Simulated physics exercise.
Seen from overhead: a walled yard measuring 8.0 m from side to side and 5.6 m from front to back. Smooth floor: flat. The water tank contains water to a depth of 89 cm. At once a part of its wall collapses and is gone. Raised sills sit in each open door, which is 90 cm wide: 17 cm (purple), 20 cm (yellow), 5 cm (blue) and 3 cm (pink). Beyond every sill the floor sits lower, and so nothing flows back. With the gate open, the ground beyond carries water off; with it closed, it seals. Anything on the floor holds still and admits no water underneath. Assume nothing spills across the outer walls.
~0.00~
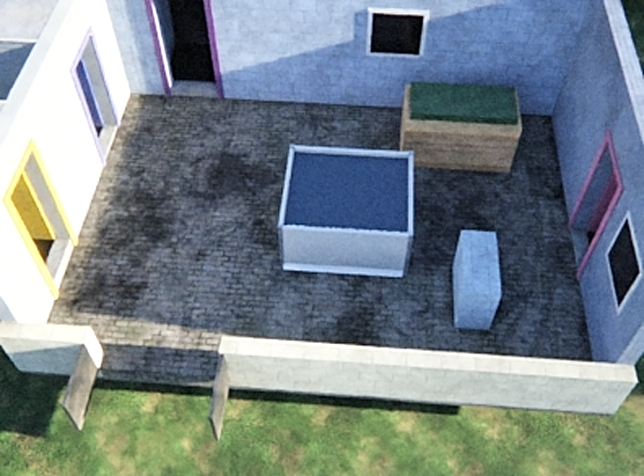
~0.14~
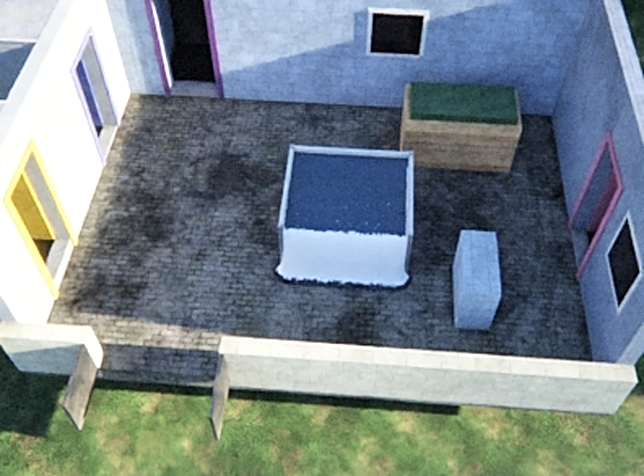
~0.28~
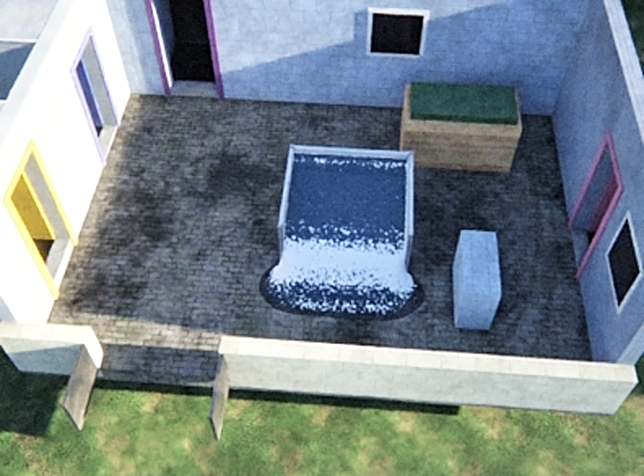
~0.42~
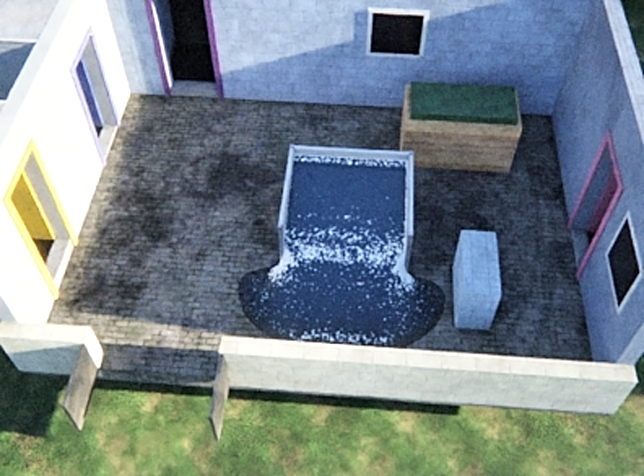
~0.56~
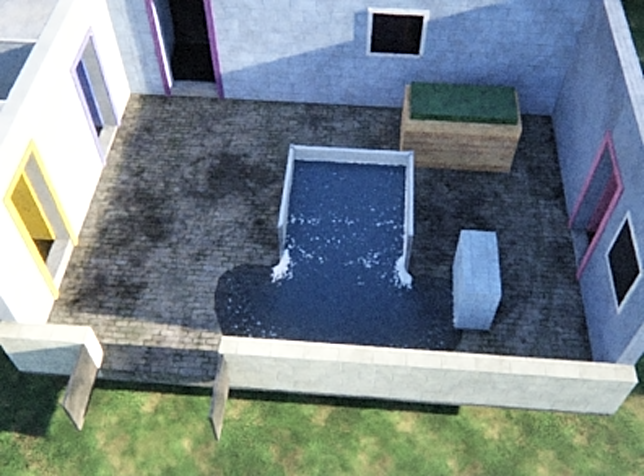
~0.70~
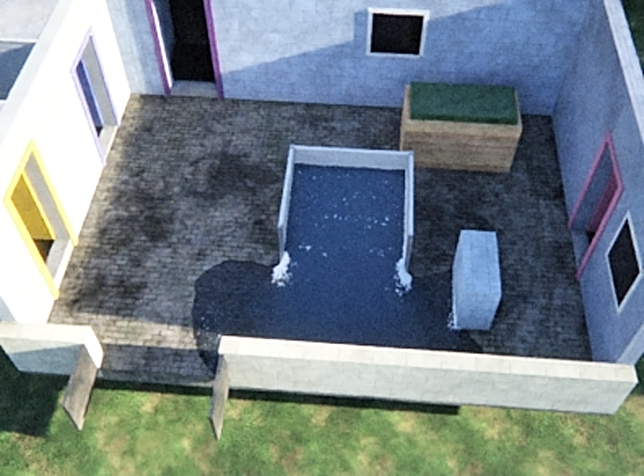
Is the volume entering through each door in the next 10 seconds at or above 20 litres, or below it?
Purple door: Below, yellow door: Below, blue door: Below, pink door: At or above.
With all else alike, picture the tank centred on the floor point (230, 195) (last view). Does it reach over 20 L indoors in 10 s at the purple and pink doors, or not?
So the purple door keeps within it and the pink door keeps within it.
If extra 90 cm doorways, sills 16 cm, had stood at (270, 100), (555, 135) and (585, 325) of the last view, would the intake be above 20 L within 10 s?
In turn: Short of it, short of it, beyond it.
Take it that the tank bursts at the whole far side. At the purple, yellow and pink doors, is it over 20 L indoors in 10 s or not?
Then: Purple short of it, yellow short of it, pink beyond it.
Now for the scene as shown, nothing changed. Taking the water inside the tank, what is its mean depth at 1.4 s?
Depth, averaged: Around 32 centimetres.
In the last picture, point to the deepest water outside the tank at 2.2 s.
Near (593, 388).
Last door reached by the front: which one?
It would be the purple one.
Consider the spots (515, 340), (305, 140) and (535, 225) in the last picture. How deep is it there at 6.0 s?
Listed order: 8 / 1 / 4 cm.
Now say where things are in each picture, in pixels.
The water tank at (348, 192) is whole and still, 89 cm deep, in the first picture.
The front is at (278, 269), 1.0 m from the gap at (344, 254); 0.5 m2 of floor is under water; 89 cm left at the back of the water tank, in the second picture.
The front is at (267, 291), 1.3 m from the gap at (344, 257); 1.7 m2 of floor is under water; 81 cm left at the back of the water tank, in the third picture.
Water pours out at (344, 259) and has run 1.6 m, to (248, 306); typically 13 cm deep outside, 76 cm at the water tank's back, in the fourth picture.
Water pours out at (344, 259) and has run 2.1 m, to a hidden place; typically 11 cm deep outside, 74 cm at the water tank's back, in the fifth picture.
Water pours out at (344, 260) and has run 2.5 m, to a hidden place; typically 11 cm deep outside, 67 cm at the water tank's back, in the sixth picture.
After 1.4 s water covers 20 % of the floor and is deepest (55 cm) near (335, 370); purple door not reached, yellow door not reached, blue door not reached, pink door not reached.
After 2.2 s water covers 30 % of the floor and is deepest (42 cm) near (593, 388); purple door not reached, yellow door not reached, blue door not reached, pink door 3 cm at the sill, 0 L in.
After 3.5 s water covers 60 % of the floor and is deepest (28 cm) near (593, 388); purple door not reached, yellow door 17 cm at the sill, 1 L in, blue door 3 cm at the sill, 0 L in, pink door 8 cm at the sill, 10 L in.
After 6.0 s water covers 90 % of the floor and is deepest (14 cm) near (543, 149); purple door 11 cm at the sill, 0 L in, yellow door 8 cm at the sill, 1 L in, blue door 5 cm at the sill, 0 L in, pink door 5 cm at the sill, 27 L in.
After 10.0 s water covers 100 % of the floor and is deepest (13 cm) near (370, 184); purple door 7 cm at the sill, 0 L in, yellow door 4 cm at the sill, 1 L in, blue door 8 cm at the sill, 5 L in, pink door 7 cm at the sill, 38 L in.
